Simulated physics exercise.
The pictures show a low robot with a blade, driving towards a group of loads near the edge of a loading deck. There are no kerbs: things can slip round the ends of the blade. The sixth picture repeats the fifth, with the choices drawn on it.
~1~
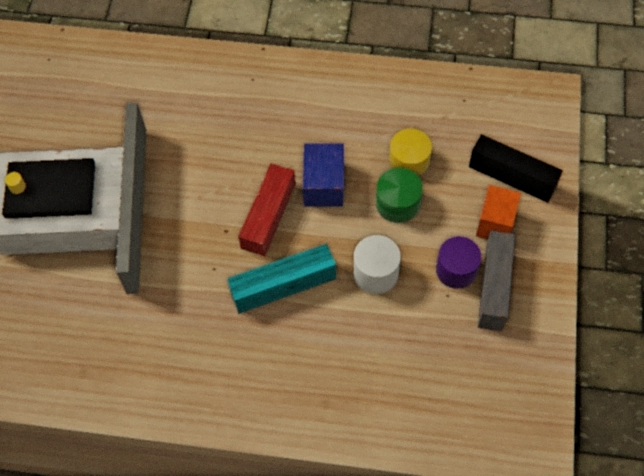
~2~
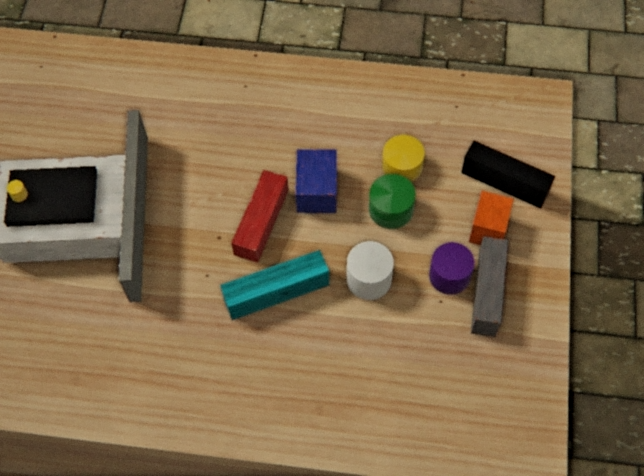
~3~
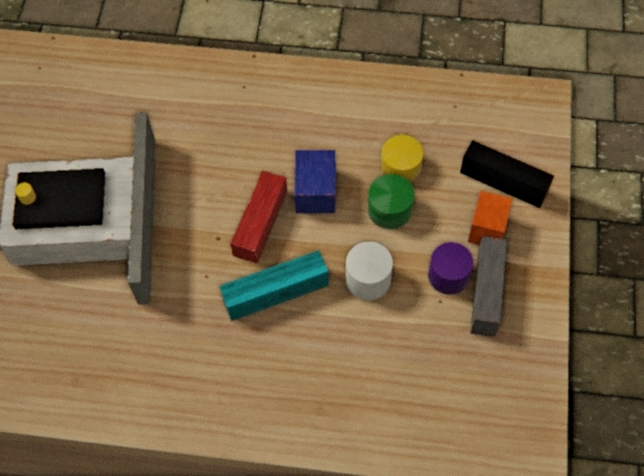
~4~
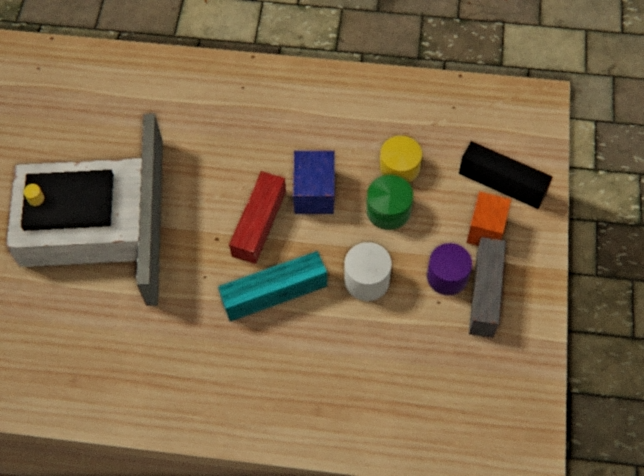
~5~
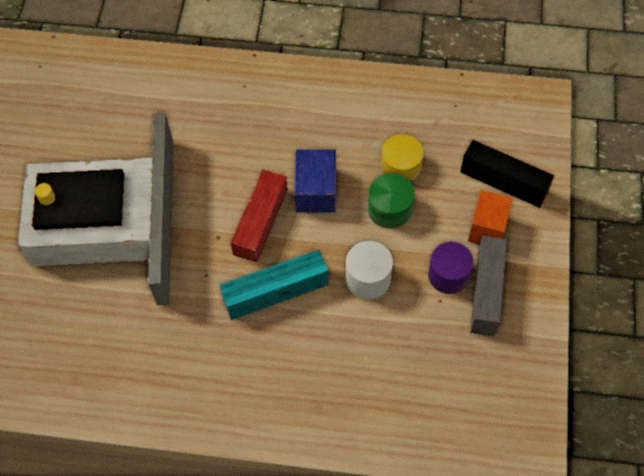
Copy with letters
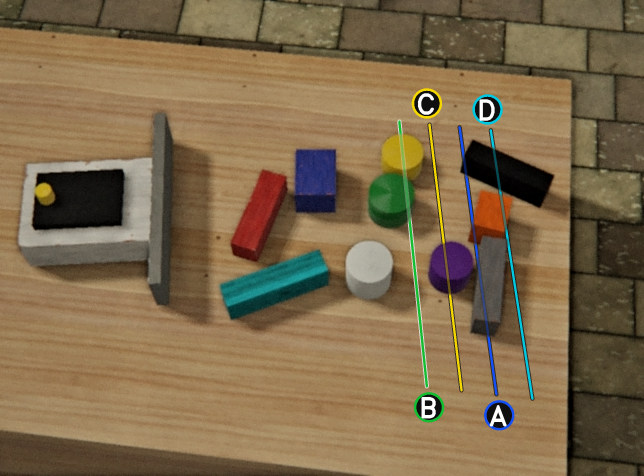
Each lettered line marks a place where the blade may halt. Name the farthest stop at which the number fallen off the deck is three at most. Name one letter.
It should halt at A.
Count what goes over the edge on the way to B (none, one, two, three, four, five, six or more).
The count is none.
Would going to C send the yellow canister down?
No.
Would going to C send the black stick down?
No.
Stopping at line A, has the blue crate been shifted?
By then, yes.
On the marked copy, A at (477, 252); B at (412, 245); C at (444, 248); D at (510, 255).
With A. Early on, robot (199, 209); blue crate (324, 181); white canister (387, 267).
Further on, robot (314, 222); grey bar (517, 293); orange crate (505, 223).
At the end, robot (404, 231); grey bar over the edge; green canister (562, 197); one fallen.
As for the rest, B is within the limit but short; C is within the limit but short; D drops five.
